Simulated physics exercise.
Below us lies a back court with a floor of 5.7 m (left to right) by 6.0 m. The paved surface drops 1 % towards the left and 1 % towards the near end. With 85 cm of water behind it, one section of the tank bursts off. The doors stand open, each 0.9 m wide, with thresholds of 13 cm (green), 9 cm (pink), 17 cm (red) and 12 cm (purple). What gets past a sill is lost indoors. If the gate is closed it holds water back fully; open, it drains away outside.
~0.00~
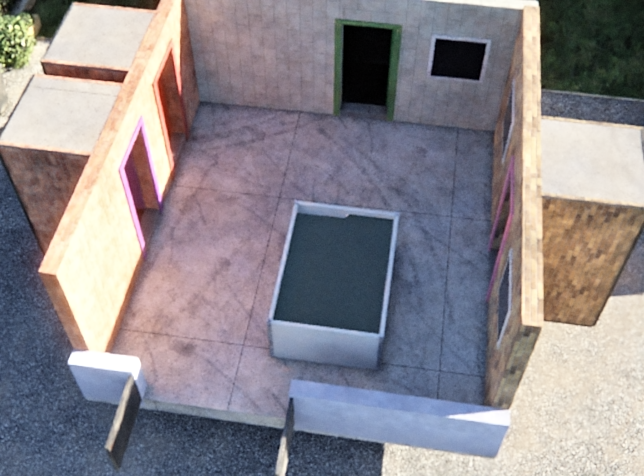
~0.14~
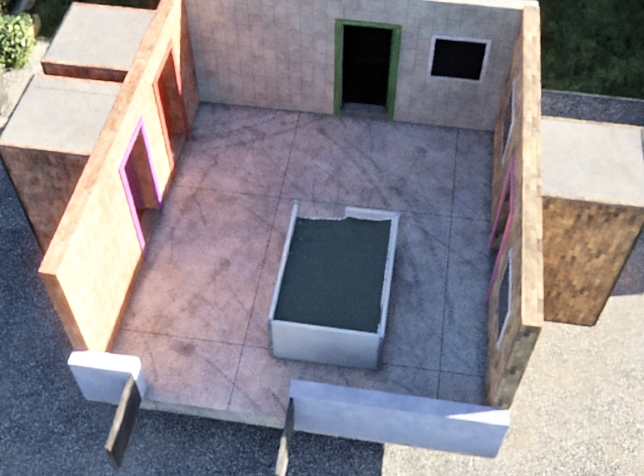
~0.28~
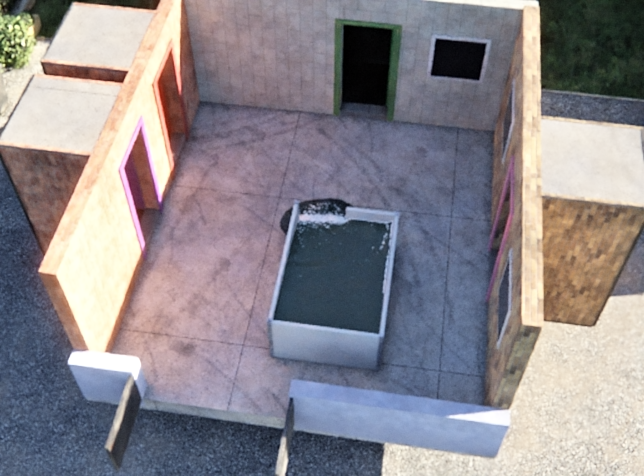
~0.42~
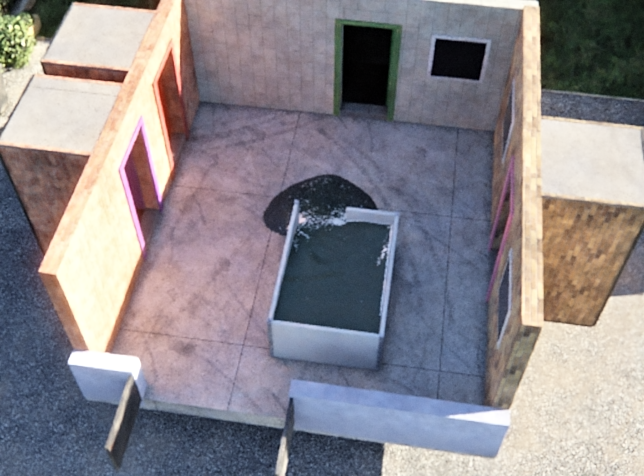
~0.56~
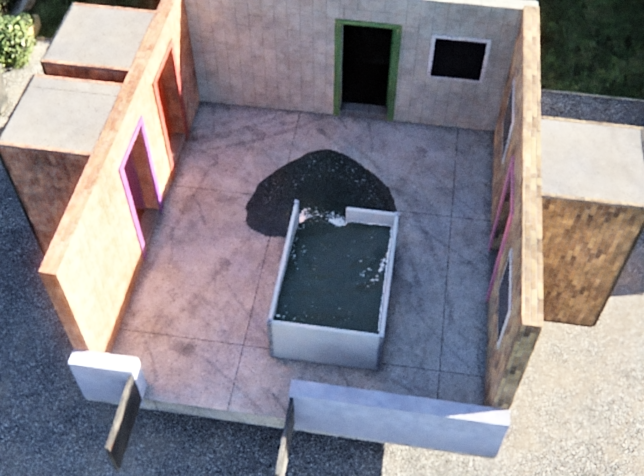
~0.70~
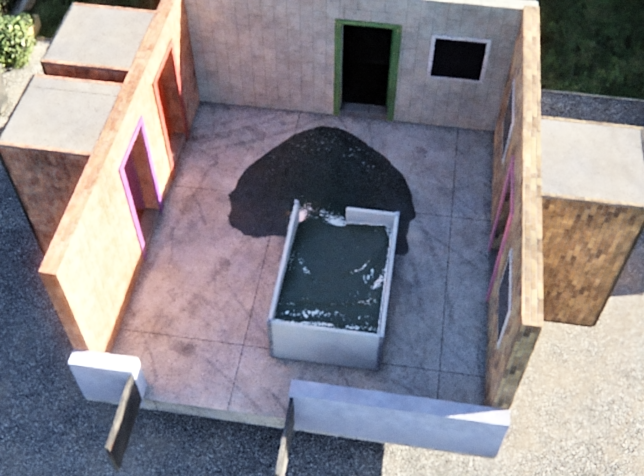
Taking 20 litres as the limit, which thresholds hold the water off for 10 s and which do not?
The water let in: At the green door it exceeds the limit; at the pink door it stays under the limit; at the red door it stays under the limit; at the purple door it does not reach the limit.
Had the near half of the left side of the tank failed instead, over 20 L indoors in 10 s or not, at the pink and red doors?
Then: Pink below, red below.
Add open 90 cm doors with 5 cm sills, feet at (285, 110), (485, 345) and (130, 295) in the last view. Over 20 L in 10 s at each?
In that order: Over, under, below.
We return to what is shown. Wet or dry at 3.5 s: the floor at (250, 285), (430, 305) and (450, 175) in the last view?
In that order: Not reached, still dry, wet.
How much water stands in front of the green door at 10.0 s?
Roughly 6.0 cm deep.
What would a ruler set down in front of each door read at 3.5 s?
Depths in cm: Green 18, pink 1, red 15, purple 7.
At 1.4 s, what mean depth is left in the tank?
Roughly 59 cm on average.
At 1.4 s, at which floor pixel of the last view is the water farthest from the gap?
At about (218, 106).
After 1.4 s water covers 40 % of the floor and is deepest (36 cm) near (316, 229); green door 24 cm at the sill, 21 L in, pink door not reached, red door not reached, purple door not reached.
After 2.2 s water covers 40 % of the floor and is deepest (42 cm) near (200, 104); green door 28 cm at the sill, 94 L in, pink door 1 cm at the sill, 0 L in, red door 10 cm at the sill, 0 L in, purple door not reached.
After 3.5 s water covers 50 % of the floor and is deepest (24 cm) near (197, 111); green door 18 cm at the sill, 155 L in, pink door 1 cm at the sill, 0 L in, red door 15 cm at the sill, 5 L in, purple door 7 cm at the sill, 0 L in.
After 6.0 s water covers 95 % of the floor and is deepest (18 cm) near (188, 138); green door 11 cm at the sill, 173 L in, pink door 3 cm at the sill, 0 L in, red door 14 cm at the sill, 6 L in, purple door 7 cm at the sill, 0 L in.
After 10.0 s water covers 95 % of the floor and is deepest (13 cm) near (103, 378); green door 6 cm at the sill, 174 L in, pink door 3 cm at the sill, 0 L in, red door 10 cm at the sill, 6 L in, purple door 7 cm at the sill, 0 L in.
